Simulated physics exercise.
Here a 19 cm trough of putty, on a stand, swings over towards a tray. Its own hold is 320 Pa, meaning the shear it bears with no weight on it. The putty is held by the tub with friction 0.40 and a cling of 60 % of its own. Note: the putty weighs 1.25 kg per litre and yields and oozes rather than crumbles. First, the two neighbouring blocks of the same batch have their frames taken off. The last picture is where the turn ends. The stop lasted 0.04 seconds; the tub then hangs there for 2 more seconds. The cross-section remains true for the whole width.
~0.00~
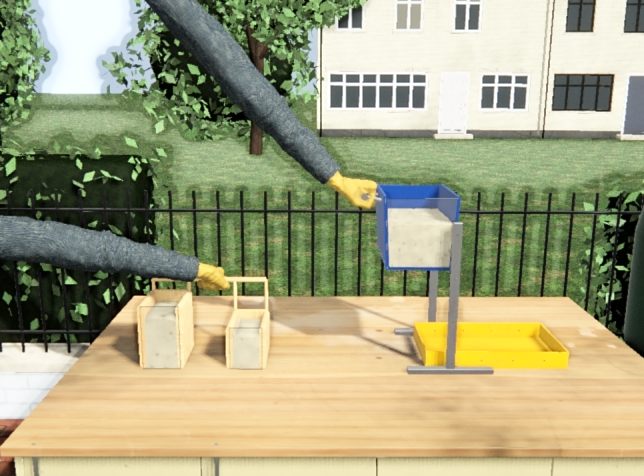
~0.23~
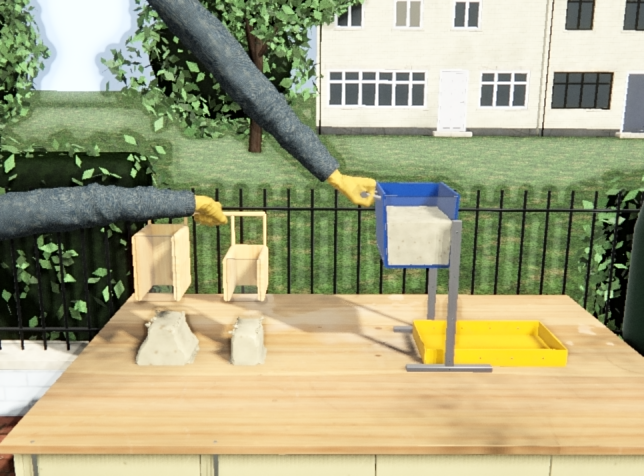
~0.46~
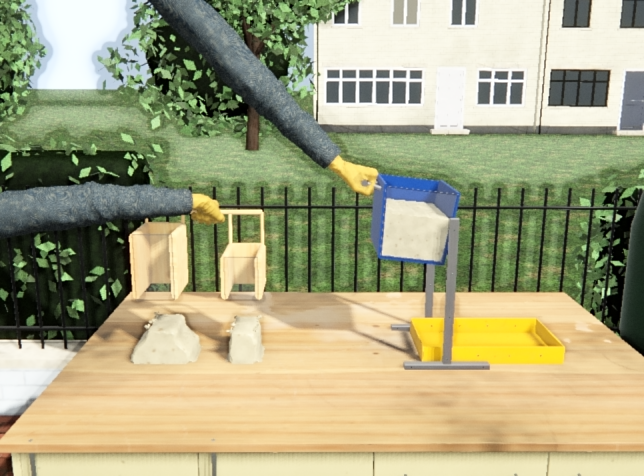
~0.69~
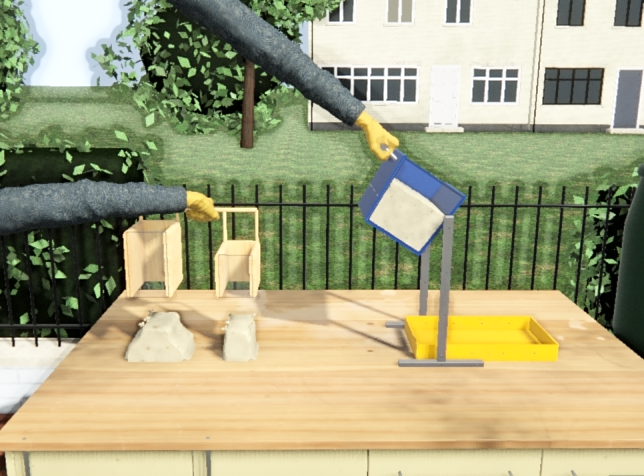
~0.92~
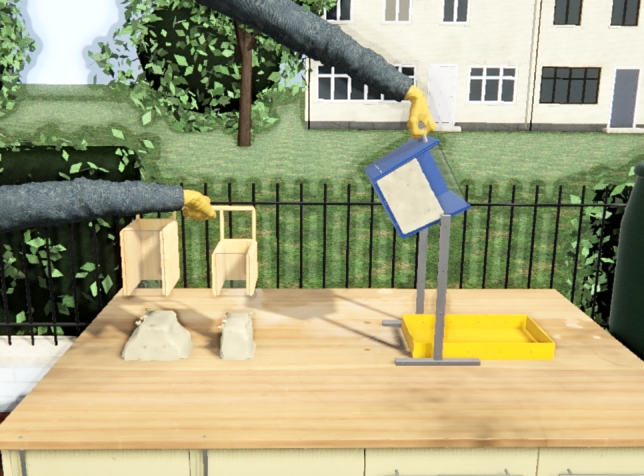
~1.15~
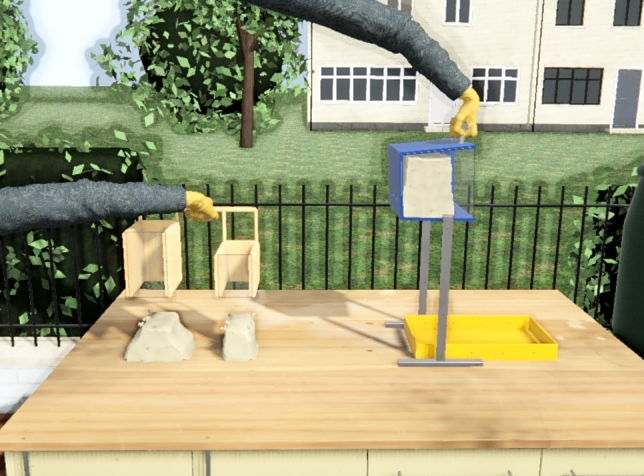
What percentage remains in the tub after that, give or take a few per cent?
69 %.
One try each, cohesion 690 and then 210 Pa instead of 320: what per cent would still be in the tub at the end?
Result: 100 % for the first case, 55 % for the second.
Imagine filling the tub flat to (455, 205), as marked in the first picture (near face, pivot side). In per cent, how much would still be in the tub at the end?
I'd say close to 50 % stays in the tub.
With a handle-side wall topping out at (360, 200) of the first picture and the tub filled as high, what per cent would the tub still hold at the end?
The tub would keep roughly 45 percent.
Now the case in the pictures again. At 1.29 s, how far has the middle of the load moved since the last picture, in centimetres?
About 4 cm.
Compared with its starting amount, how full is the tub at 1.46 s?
Around 80 per cent.
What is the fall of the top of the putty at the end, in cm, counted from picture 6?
8 cm or so.
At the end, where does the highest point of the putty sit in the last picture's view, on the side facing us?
I'd say it peaks at roughly (449, 188) in the last picture.
After 1.29 s, the tub is at 87 degrees and holds 100 %.
After 1.46 s, the tub is at 87 degrees and holds 82 %.
After 1.63 s, the tub is at 87 degrees and holds 70 %.
After 1.80 s, the tub is at 87 degrees and holds 69 %.
After 3.15 s, at the end, the tub is at 87 degrees and holds 69 %.
